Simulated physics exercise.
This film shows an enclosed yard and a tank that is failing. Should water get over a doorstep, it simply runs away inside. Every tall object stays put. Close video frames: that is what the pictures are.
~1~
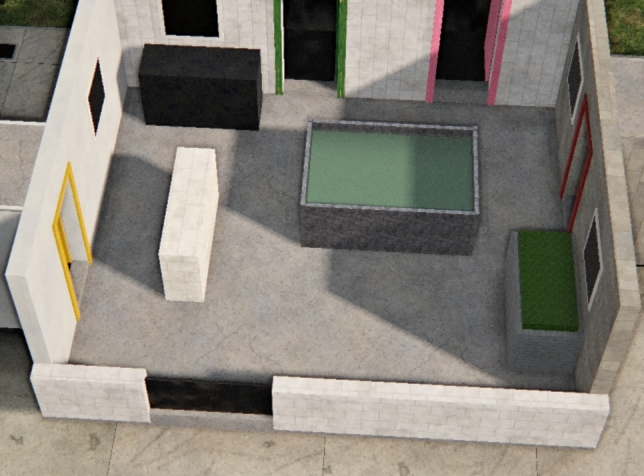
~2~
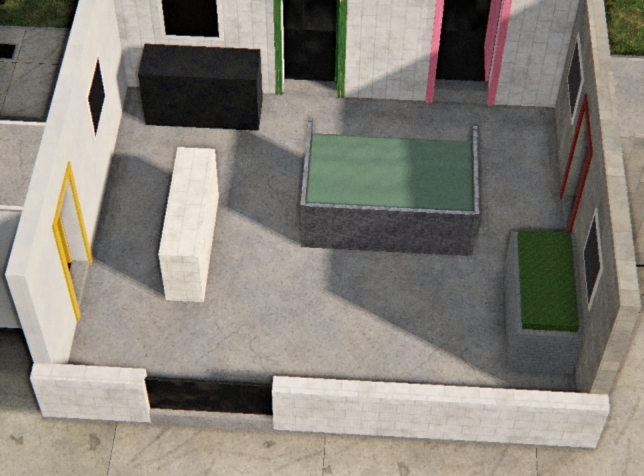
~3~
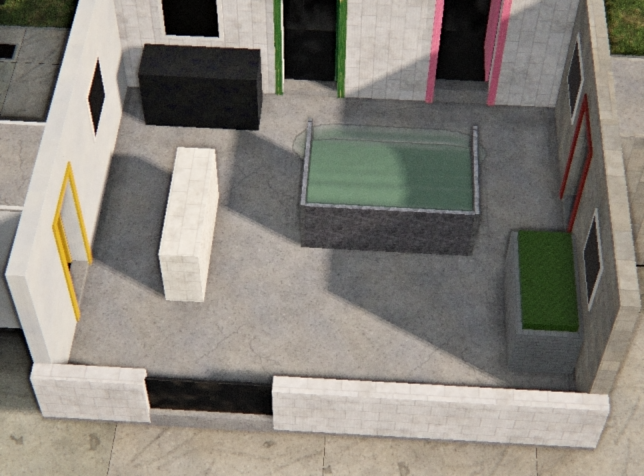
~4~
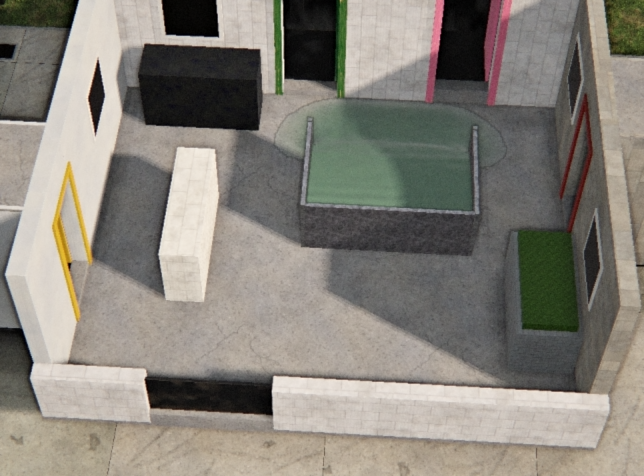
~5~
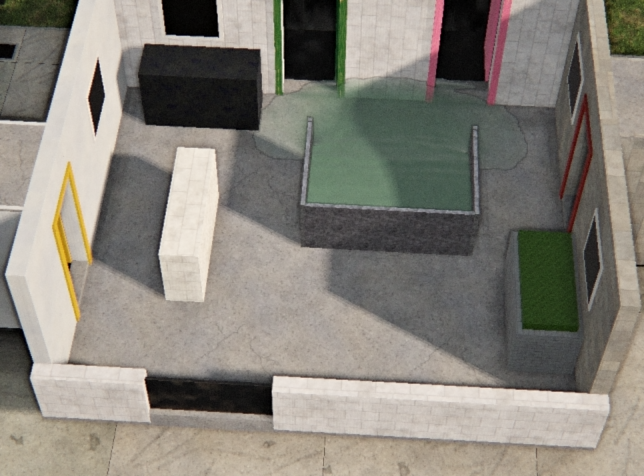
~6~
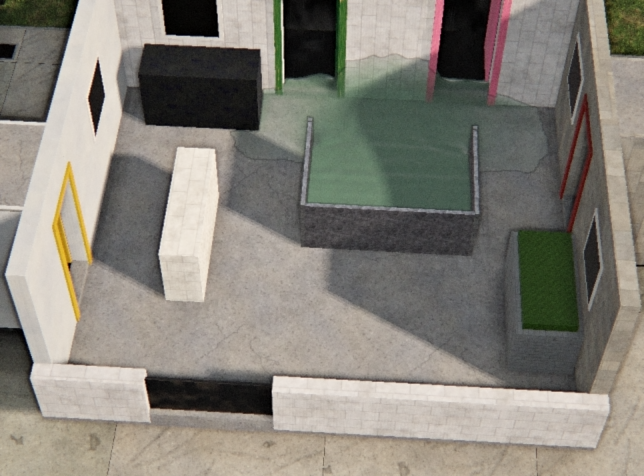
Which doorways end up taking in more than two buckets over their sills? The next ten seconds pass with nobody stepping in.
The pink door takes in more than two, the green door takes in more than two, the yellow door takes in two or fewer, the red door takes in more than two.
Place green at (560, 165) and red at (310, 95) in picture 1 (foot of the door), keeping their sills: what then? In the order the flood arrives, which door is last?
That's the yellow one.
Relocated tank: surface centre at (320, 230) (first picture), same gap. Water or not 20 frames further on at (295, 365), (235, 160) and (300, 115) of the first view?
One after the other: Untouched, reached, reached.
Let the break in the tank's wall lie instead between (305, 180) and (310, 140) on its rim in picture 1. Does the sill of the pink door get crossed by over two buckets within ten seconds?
With the breach moved, the pink one stays within limits.
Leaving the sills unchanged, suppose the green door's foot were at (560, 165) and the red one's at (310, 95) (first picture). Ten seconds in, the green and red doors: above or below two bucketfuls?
Well, the green one runs over, and as for the red one, it runs over.
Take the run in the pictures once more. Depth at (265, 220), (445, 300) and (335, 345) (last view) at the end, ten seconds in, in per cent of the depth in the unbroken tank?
Depths of roughly 6, 4 and 8 per cent.
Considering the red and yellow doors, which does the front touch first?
That's the red door.
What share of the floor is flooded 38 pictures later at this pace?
I reckon 95 per cent or so.
A moment on, water covers 20 % of the floor; the pink door over two buckets in, the green door far over two buckets in, the yellow door not reached, the red door not reached.
Next, water covers 35 % of the floor; the pink door far over two buckets in, the green door far over two buckets in, the yellow door not reached, the red door wet at the sill, nothing in.
Then, water covers 75 % of the floor; the pink door far over two buckets in, the green door far over two buckets in, the yellow door wet at the sill, nothing in, the red door under two buckets in.
Later, water covers 95 % of the floor; the pink door far over two buckets in, the green door far over two buckets in, the yellow door wet at the sill, nothing in, the red door over two buckets in.
In the end, water covers 95 % of the floor; the pink door far over two buckets in, the green door far over two buckets in, the yellow door under two buckets in, the red door over two buckets in.
